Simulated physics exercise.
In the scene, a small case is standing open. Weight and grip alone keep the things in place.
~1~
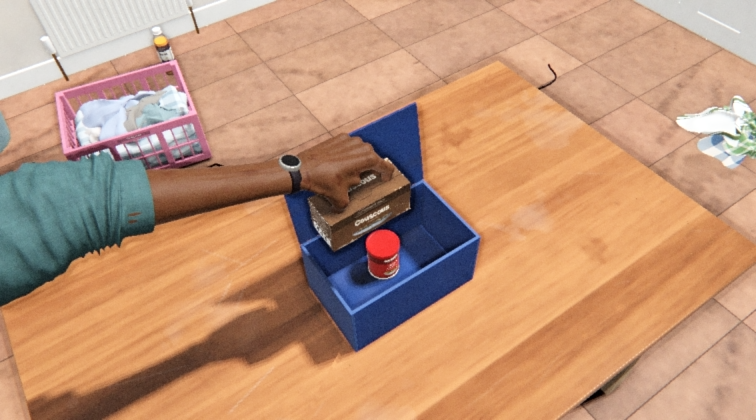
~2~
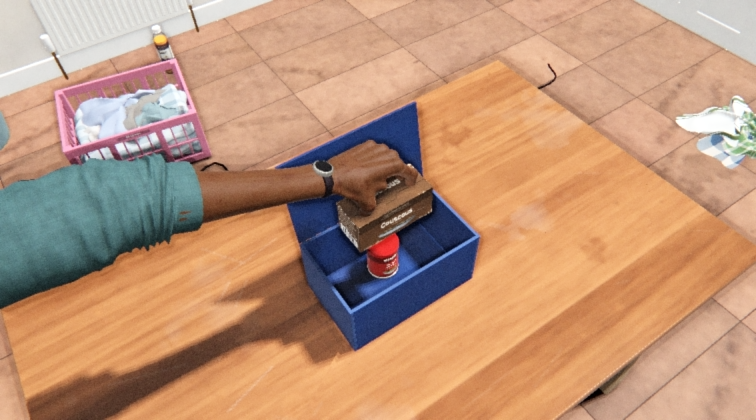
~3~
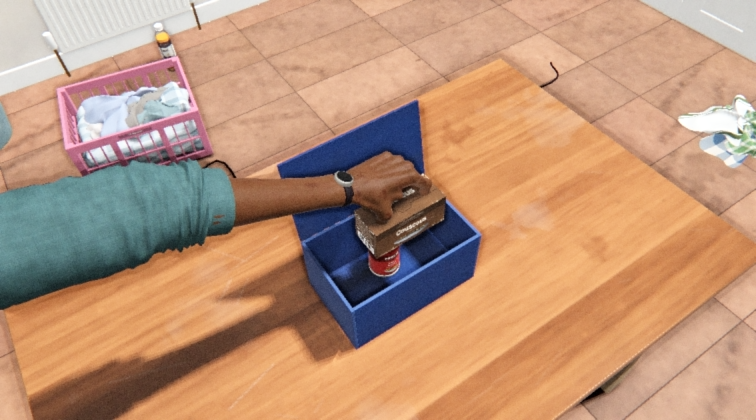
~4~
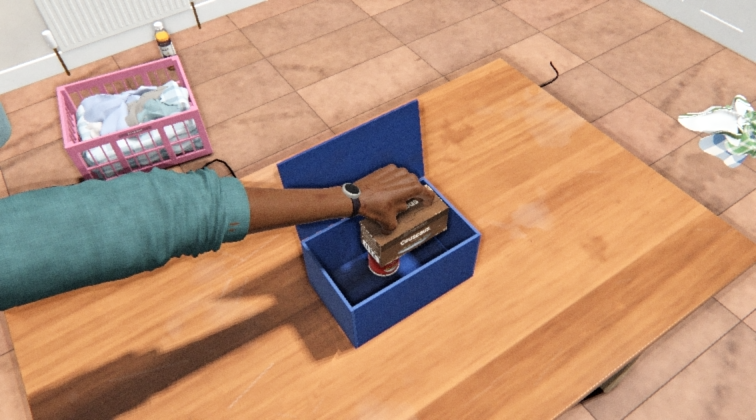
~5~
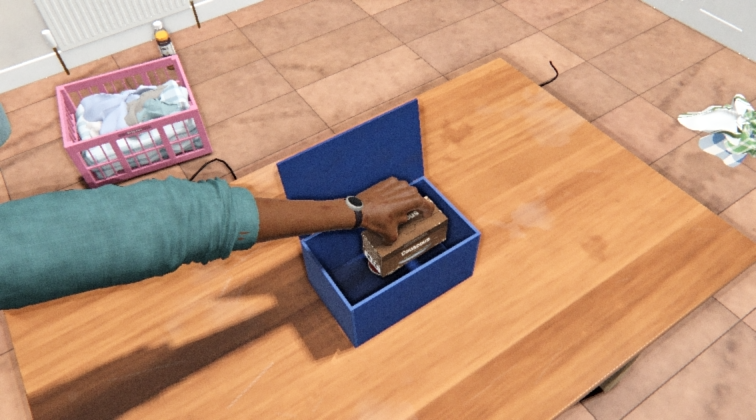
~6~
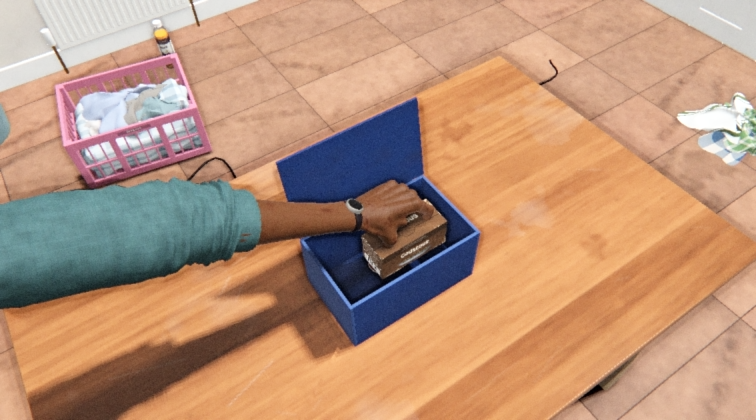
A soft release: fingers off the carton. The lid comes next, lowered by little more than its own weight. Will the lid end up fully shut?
Yes.
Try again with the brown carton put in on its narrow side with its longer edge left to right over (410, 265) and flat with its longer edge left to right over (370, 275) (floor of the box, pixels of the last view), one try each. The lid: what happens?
First time it drops into place, and next time it drops into place.
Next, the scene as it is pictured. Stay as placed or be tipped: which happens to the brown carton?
Result: The brown carton leans over.
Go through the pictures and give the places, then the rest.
In the first frame, still above its spot; brown carton (361, 204); red tin (383, 255).
In the second frame, still above its spot; brown carton (386, 207); red tin (383, 254).
In the third frame, still above its spot; brown carton (400, 215).
In the fourth frame, still above its spot; brown carton (404, 225).
In the fifth frame, still above its spot; brown carton (405, 236).
In the sixth frame, put in, still held; brown carton (405, 238).
Then, 0.70 s past the last view, brown carton on its side near (398, 282).
Then, 1.60 s past the last view, lid 52° above the rim; brown carton on its side near (398, 282).
Then, 1.90 s past the last view, lid 11° above the rim; brown carton on its side near (398, 282).
Finally, lid shut; down or leaning hard in the box, brown carton; red tin still in place. Final places as the last picture's camera would see them, brown carton near (398, 282).
